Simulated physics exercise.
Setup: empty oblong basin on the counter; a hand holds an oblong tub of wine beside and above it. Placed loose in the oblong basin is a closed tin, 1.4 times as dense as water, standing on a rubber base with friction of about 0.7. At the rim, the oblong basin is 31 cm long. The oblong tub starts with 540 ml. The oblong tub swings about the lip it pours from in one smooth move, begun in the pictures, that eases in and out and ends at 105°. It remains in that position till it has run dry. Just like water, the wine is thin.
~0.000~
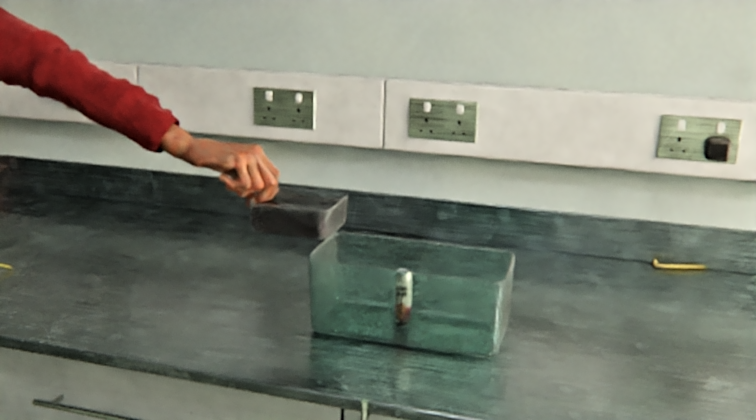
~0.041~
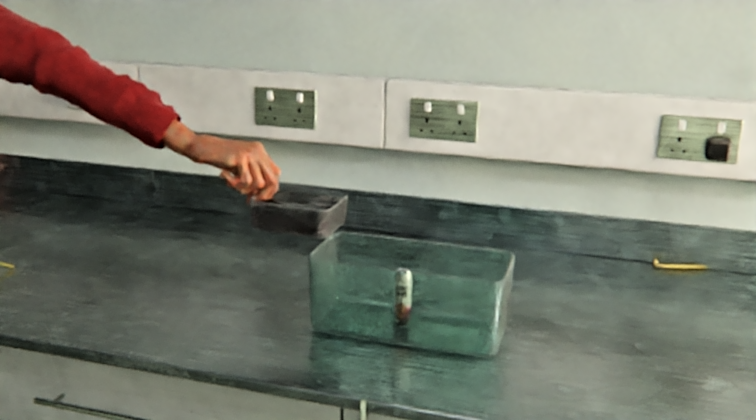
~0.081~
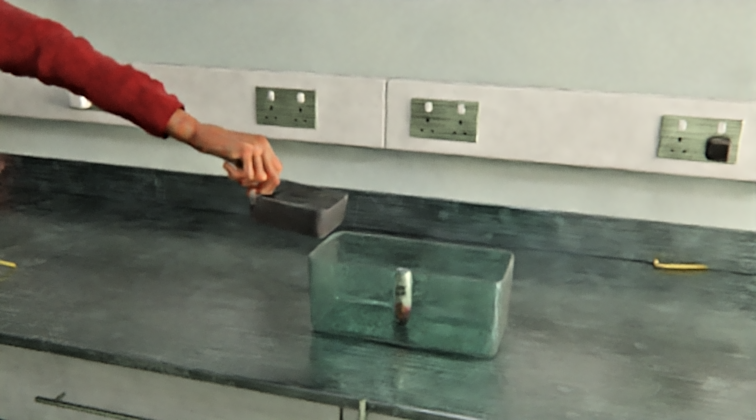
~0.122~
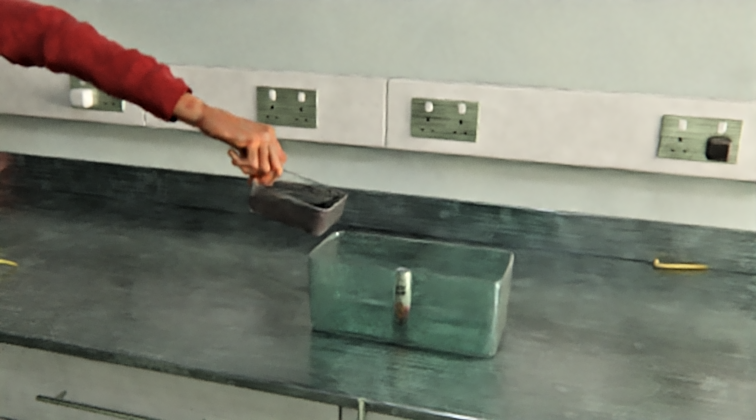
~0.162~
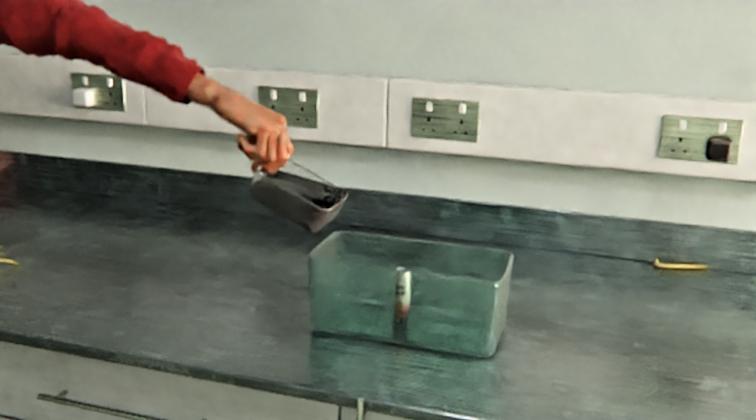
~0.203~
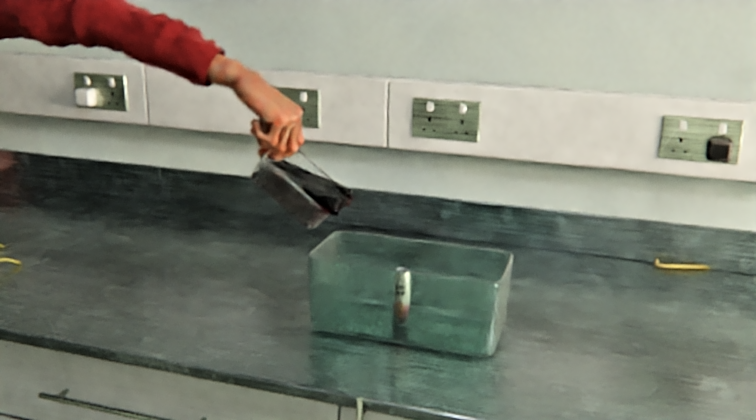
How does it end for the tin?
Watch, it's going to be unseated.
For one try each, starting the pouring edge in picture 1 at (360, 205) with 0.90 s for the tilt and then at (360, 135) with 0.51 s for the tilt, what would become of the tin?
Try 1: Still standing; try 2: Still standing.
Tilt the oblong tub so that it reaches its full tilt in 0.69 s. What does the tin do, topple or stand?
Outcome - the tin ends up overturned.
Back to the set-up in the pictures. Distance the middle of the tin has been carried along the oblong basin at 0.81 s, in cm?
The tin is about 6 cm from where it started.
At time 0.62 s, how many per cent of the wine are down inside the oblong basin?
I reckon close to 92 per cent.
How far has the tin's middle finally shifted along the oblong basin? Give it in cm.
The tin's middle ends up about 6.0 cm along the basin.
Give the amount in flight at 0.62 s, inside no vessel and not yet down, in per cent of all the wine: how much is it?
About 5 per cent.
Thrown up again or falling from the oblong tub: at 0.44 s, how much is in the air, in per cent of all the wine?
Share: Roughly 56 per cent.
By 0.44 s the tilt is 101° and 13 per cent is still to pour; the tin stands where it began.
By 0.62 s the tilt is 105° and 1 per cent is still to pour; the tin leans 40°.
By 0.81 s the tilt is 105° and 0 per cent is still to pour; the tin lies on its side.
By 1.01 s the tilt is 105° and 0 per cent is still to pour; the tin lies on its side.
At rest the tin lies on its side.
